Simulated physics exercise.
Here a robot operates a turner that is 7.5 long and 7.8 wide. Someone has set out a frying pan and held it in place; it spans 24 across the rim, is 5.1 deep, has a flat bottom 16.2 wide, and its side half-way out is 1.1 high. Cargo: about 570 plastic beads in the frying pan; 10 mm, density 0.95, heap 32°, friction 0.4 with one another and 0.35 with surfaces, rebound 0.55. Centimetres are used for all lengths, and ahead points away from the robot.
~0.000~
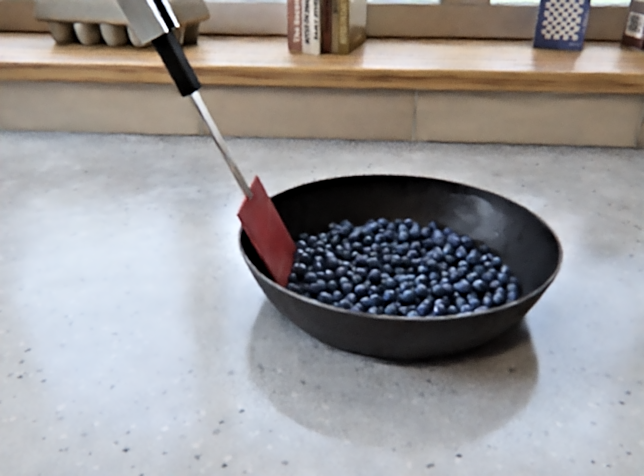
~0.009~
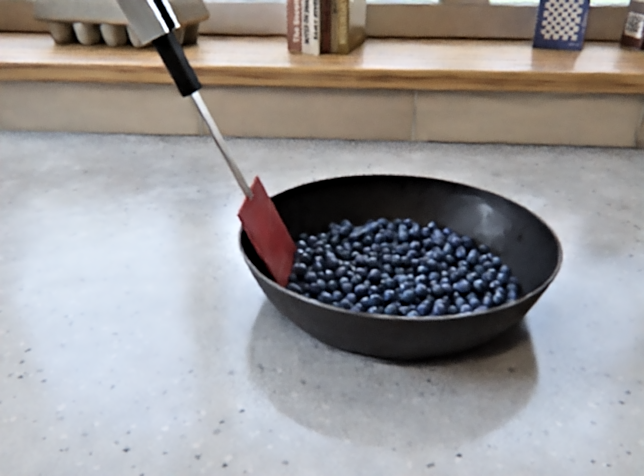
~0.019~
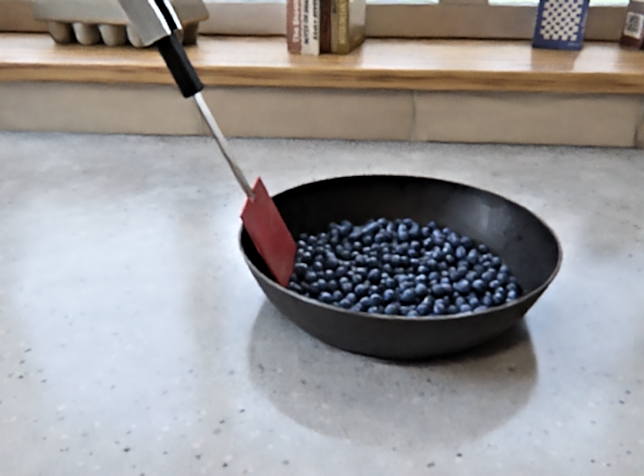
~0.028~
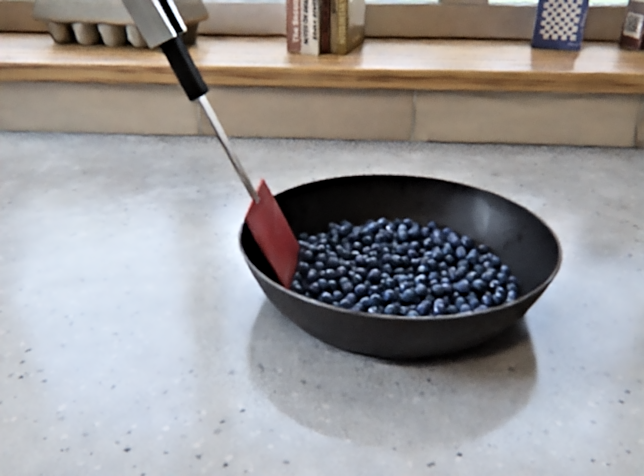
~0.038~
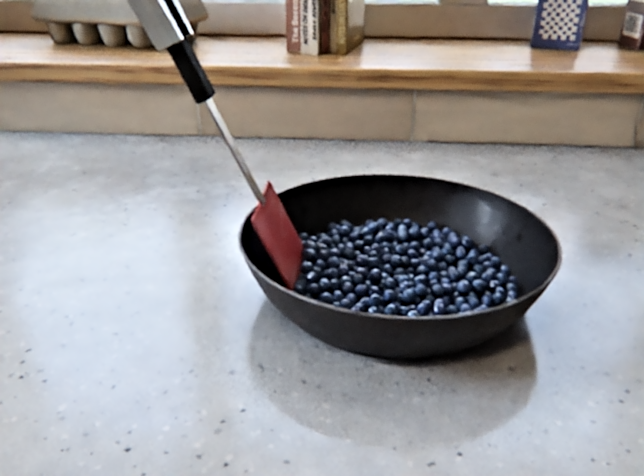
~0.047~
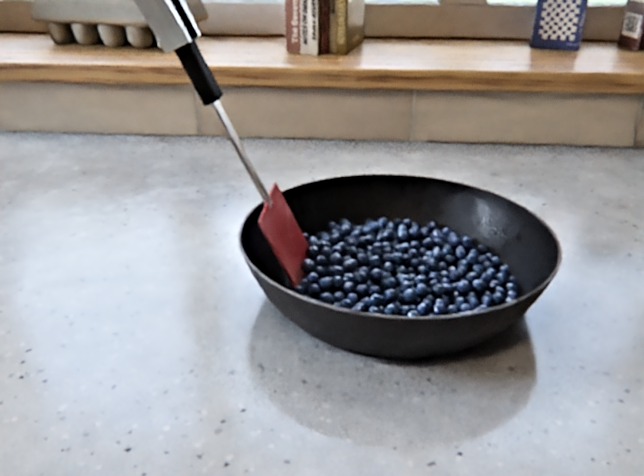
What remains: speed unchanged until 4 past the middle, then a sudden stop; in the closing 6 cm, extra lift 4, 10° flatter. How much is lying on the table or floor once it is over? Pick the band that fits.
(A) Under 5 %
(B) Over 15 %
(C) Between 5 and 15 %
Option A: Under 5 %.
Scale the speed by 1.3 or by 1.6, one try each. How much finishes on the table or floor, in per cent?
Some 0 and 5 per cent.
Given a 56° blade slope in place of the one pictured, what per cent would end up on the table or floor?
I'd expect near 0 percent then.
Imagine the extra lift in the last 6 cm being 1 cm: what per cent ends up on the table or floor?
I'd reckon around 0 per cent.
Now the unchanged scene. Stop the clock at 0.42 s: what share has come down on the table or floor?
Share at that moment: About 0 %.
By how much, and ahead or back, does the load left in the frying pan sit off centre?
Ahead of centre, roughly 3.5 centimetres.
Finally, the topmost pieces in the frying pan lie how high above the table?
Height at rest: Roughly 4.5 cm.
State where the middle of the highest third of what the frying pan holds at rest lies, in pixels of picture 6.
Close to pixel (471, 263).
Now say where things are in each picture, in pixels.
Turner top edge at (248, 193), sloping 65°; upper third of the load around (391, 271), from x 290 to 515, top at y 225; 567 in the frying pan, in the first picture.
Turner top edge at (248, 194), sloping 65°; upper third of the load around (391, 271), from x 290 to 510, top at y 225, in the second picture.
Turner top edge at (250, 195), sloping 65°; upper third of the load around (390, 271), from x 290 to 510, top at y 225, in the third picture.
Turner top edge at (254, 197), sloping 65°; upper third of the load around (388, 271), from x 290 to 510, top at y 225, in the fourth picture.
Turner top edge at (261, 199), sloping 65°; upper third of the load around (385, 268), from x 290 to 510, top at y 225, in the fifth picture.
Turner top edge at (268, 201), sloping 65°; upper third of the load around (380, 268), from x 290 to 510, top at y 220; 567 in the frying pan, in the sixth picture.
By 0.12 s, sloping 65°, highest piece 4 above the table; 567 in the frying pan.
By 0.18 s, sloping 60°, highest piece 5 above the table; 567 in the frying pan.
By 0.42 s, sloping 55°, highest piece 4 above the table; 567 in the frying pan.
By 1.47 s, sloping 55°, highest piece 4 above the table; 567 in the frying pan.
Final count, 567 in the frying pan. That is 0 % on the table or floor.
